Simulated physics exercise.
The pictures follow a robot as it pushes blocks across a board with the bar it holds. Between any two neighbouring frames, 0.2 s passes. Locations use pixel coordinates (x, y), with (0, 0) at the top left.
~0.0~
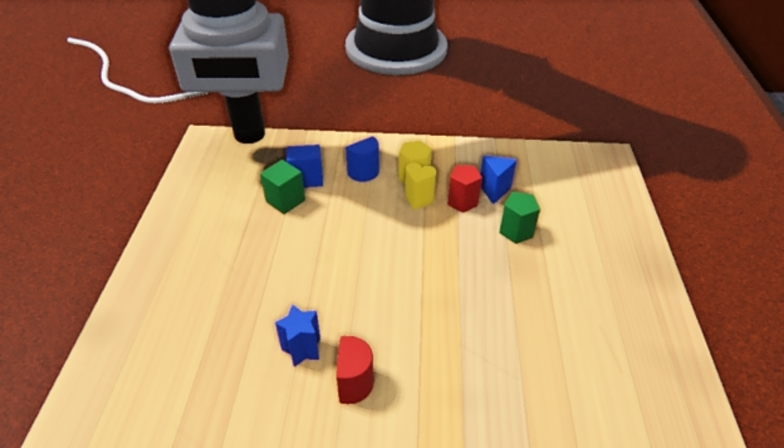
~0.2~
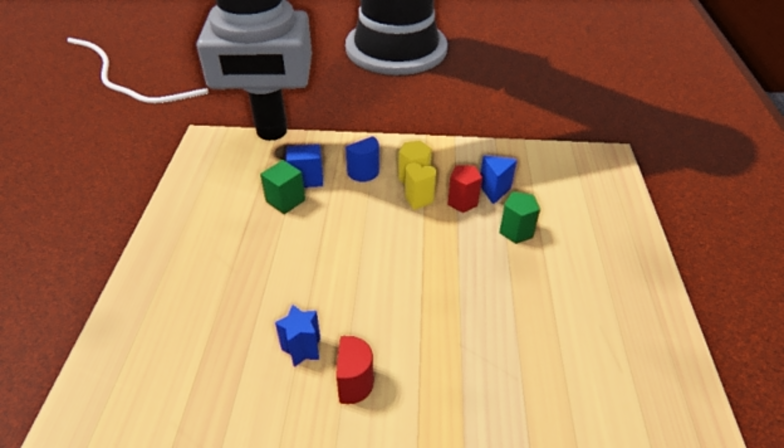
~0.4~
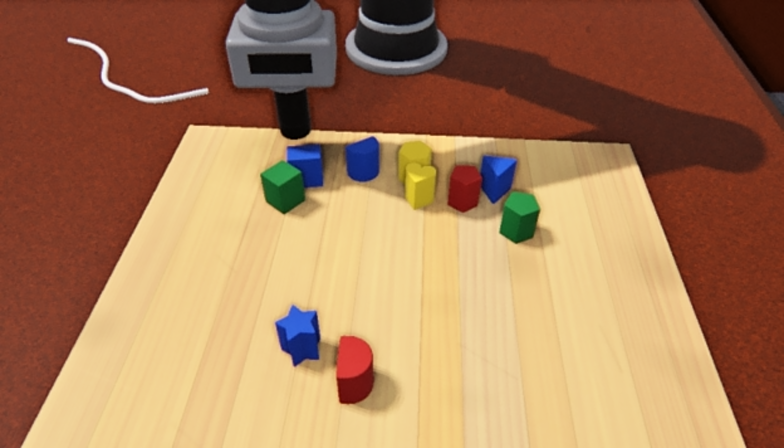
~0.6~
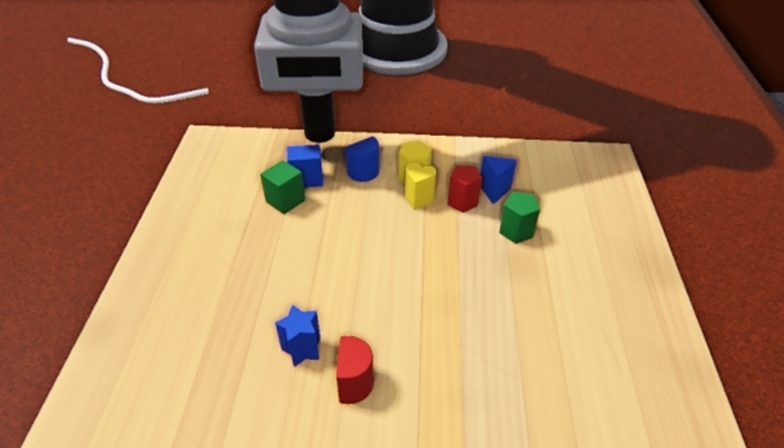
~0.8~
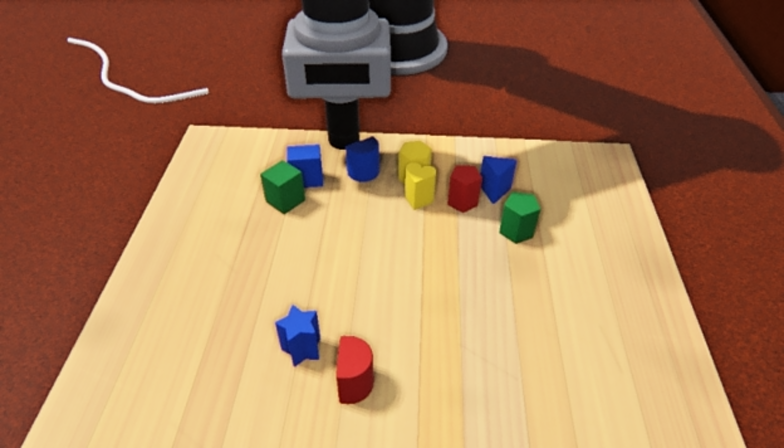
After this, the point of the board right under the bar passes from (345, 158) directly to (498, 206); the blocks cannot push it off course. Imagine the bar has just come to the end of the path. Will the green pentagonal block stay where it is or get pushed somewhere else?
That block will leave its spot.
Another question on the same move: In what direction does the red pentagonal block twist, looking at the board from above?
In a top view, it turns clockwise.
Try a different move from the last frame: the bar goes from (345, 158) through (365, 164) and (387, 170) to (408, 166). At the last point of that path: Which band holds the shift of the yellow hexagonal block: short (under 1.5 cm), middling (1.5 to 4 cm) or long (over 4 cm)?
Shift of 1.5 to 4 cm.
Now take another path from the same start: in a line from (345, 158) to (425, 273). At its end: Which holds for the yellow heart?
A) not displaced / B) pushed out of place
Answer: B.
The first path, step by step. One third of the way, bar at (394, 157); blue D-shaped block at (389, 162), turned 35° clockwise; yellow hexagonal block at (424, 151).
Two thirds of the way, bar at (446, 173); blue D-shaped block at (392, 164), turned 60° clockwise; yellow hexagonal block at (479, 161), turned 30° anticlockwise; red pentagonal block at (484, 182), turned 65° clockwise; blue three-sided block at (507, 163).
At the end, bar at (501, 189); blue D-shaped block at (392, 164), turned 60° clockwise; yellow hexagonal block at (534, 170), turned 60° anticlockwise; red pentagonal block at (514, 199), turned 130° clockwise; blue three-sided block at (556, 163), turned 20° anticlockwise; green pentagonal block at (540, 213), turned 15° clockwise.
